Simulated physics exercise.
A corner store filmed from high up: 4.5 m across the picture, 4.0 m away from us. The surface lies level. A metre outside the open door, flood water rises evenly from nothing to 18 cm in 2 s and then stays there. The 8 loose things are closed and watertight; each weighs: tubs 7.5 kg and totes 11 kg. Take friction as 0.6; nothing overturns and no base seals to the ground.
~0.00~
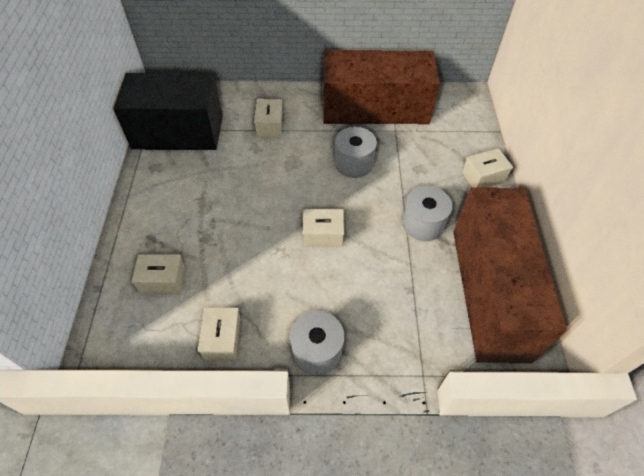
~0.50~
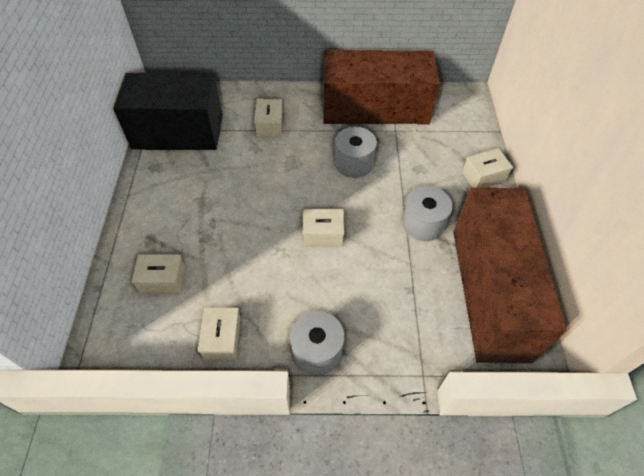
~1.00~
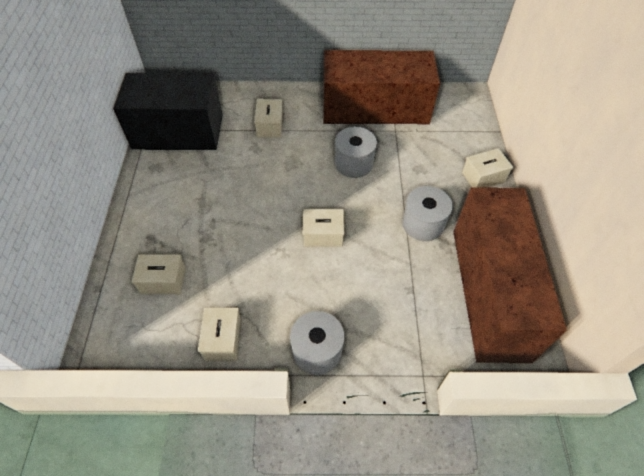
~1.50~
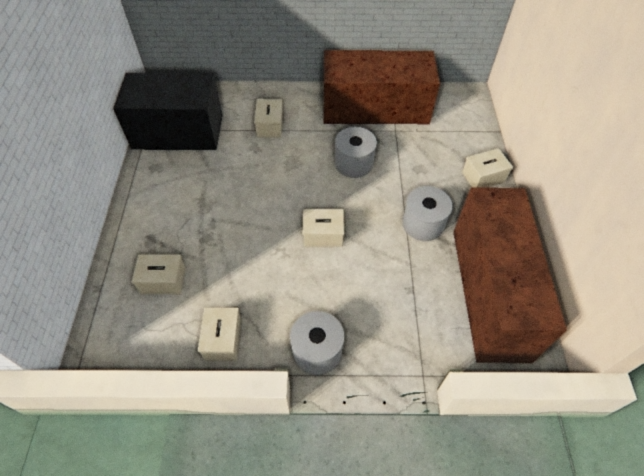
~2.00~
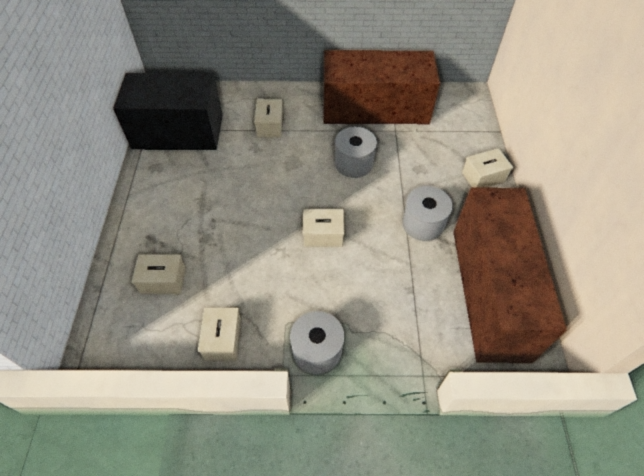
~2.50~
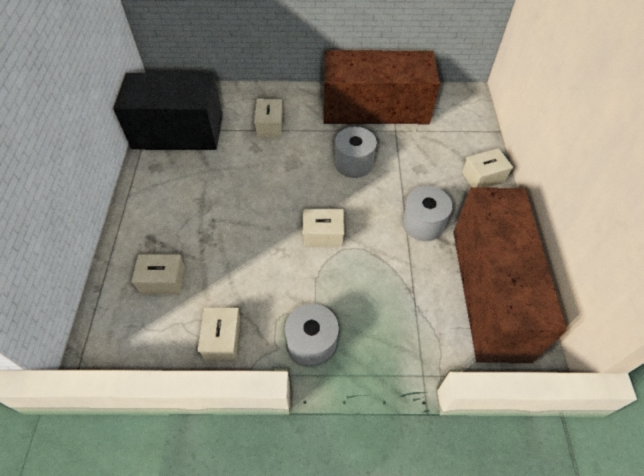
Greenish water spreading outside a small store and through its doorway onto the floor, one gray tub near it shifting slightly.
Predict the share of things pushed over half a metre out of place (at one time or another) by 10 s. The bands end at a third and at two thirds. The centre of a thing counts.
Share: One to two thirds.
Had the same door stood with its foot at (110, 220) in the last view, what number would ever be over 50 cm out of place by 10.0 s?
Then 3.
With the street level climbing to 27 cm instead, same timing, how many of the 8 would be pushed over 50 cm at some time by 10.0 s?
Then 6.
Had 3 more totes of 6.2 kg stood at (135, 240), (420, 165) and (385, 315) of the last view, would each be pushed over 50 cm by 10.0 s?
In that order: Past it, more, over.
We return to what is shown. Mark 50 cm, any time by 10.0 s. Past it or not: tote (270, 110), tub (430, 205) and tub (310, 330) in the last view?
In that order: Under, over, over.
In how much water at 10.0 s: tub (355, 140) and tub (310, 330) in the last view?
About 7 and 7 cm.
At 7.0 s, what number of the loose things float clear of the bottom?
I count 2.
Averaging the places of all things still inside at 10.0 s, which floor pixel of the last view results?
At about (308, 195).
After 3.5 s 1 of 8 are over 50 cm from their spots; 0 afloat.
After 4.5 s 2 of 8 are over 50 cm from their spots; 1 afloat.
After 7.0 s 3 of 8 are over 50 cm from their spots; 2 afloat.
After 10.0 s 3 of 8 are over 50 cm from their spots, and 4 have been at some point; 3 afloat.
